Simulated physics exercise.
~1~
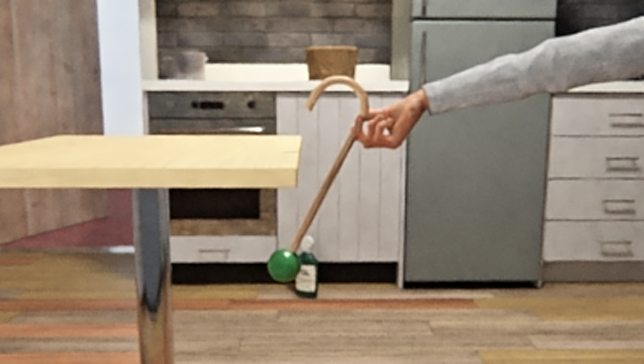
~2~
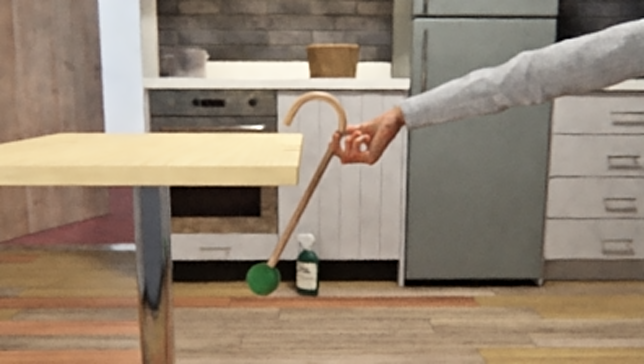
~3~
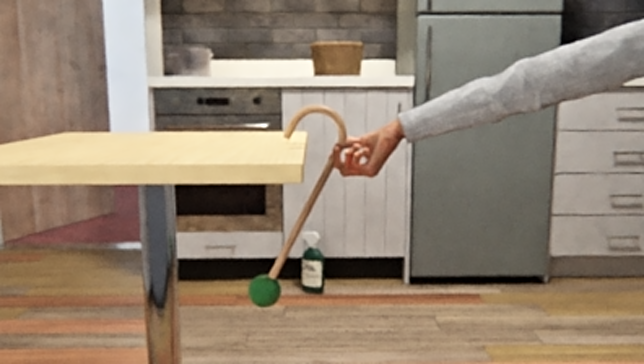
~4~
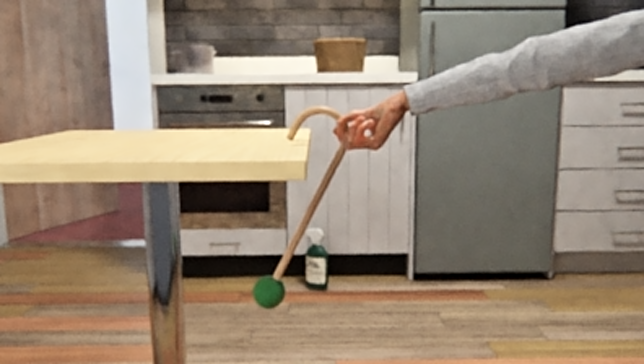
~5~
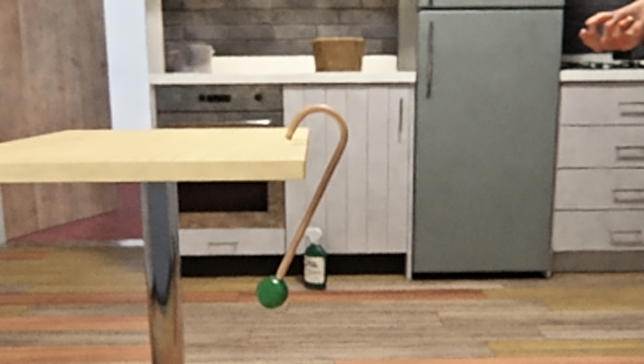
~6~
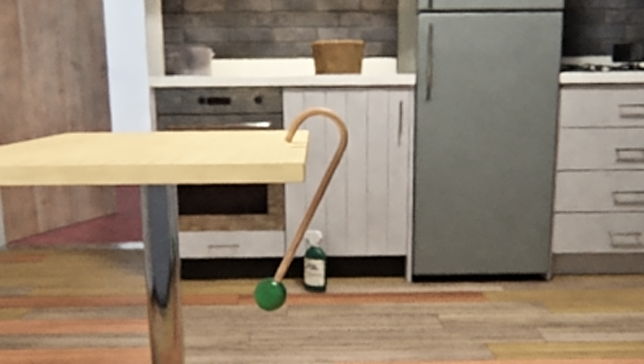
A hand hooks a green-ended ladle onto the table edge, lets go, and it stays hanging.
